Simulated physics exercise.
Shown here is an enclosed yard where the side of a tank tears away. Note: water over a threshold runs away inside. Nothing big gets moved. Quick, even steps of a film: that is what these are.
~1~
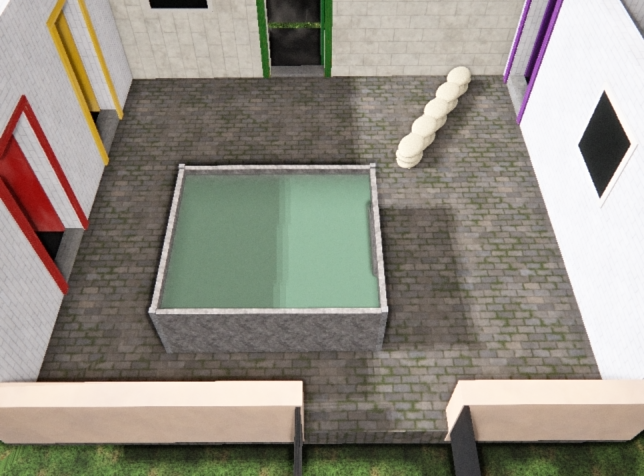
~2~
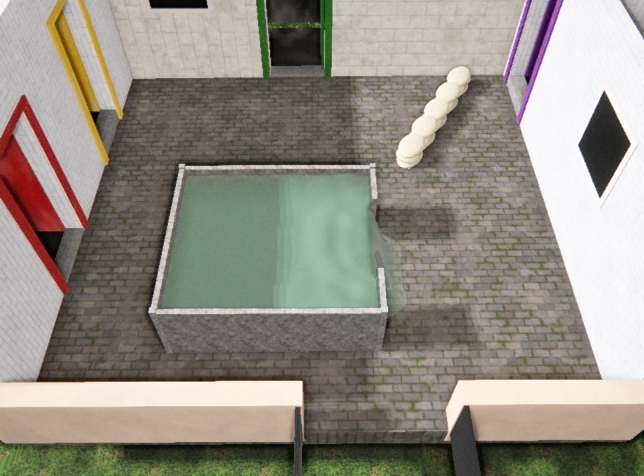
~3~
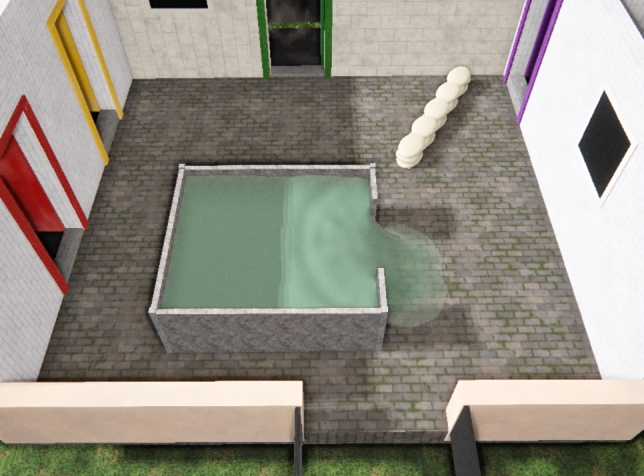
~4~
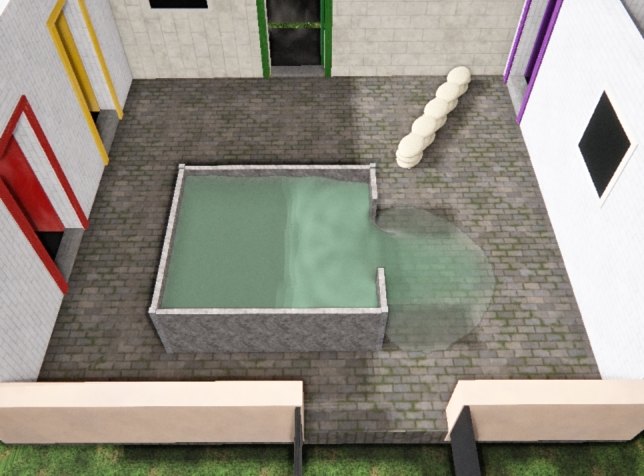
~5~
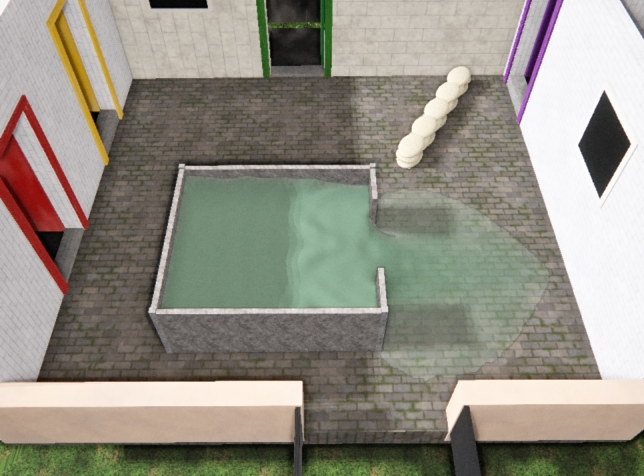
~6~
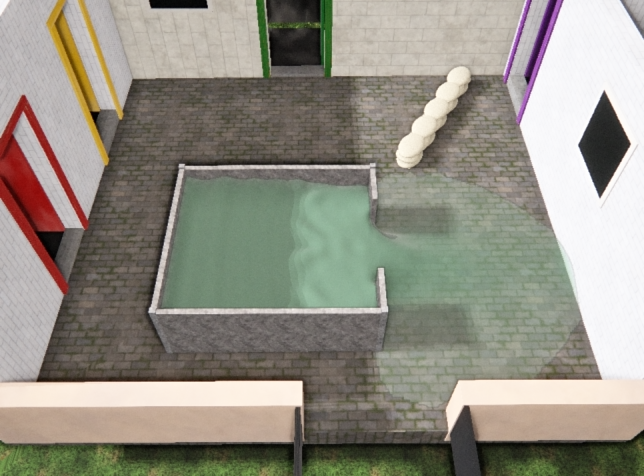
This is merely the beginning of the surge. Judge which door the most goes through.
The most goes through the purple door.
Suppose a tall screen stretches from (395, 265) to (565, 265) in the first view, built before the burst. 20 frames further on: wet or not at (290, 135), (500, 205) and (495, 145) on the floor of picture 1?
Going through them in order, I get high and dry, inundated and inundated.
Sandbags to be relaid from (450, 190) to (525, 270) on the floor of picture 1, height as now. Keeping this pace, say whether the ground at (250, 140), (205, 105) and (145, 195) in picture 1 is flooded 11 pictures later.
In the order given: Spared, then spared, then spared.
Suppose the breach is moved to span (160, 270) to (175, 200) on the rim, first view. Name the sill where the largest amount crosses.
Answer: The red-painted one.
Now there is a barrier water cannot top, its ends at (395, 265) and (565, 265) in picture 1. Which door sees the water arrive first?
That's the door marked purple.
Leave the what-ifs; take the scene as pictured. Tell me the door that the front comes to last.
I'd name the yellow one.
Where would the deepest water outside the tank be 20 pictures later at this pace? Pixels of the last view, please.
I'd say near (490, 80).
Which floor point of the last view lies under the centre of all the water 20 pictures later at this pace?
I reckon somewhere around (385, 253).
A moment on, water covers 25 % of the floor; yellow door not reached, red door not reached, green door not reached, purple door not reached.
Next, water covers 30 % of the floor; yellow door not reached, red door not reached, green door not reached, purple door wet at the sill, nothing in.
Then, water covers 45 % of the floor; yellow door not reached, red door not reached, green door wet at the sill, nothing in, purple door some in.
Later, water covers 70 % of the floor; yellow door not reached, red door wet at the sill, nothing in, green door wet at the sill, nothing in, purple door a lot in.
In the end, water covers 85 % of the floor; yellow door wet at the sill, nothing in, red door a trickle in, green door wet at the sill, nothing in, purple door a lot in; the purple door has let in the most.
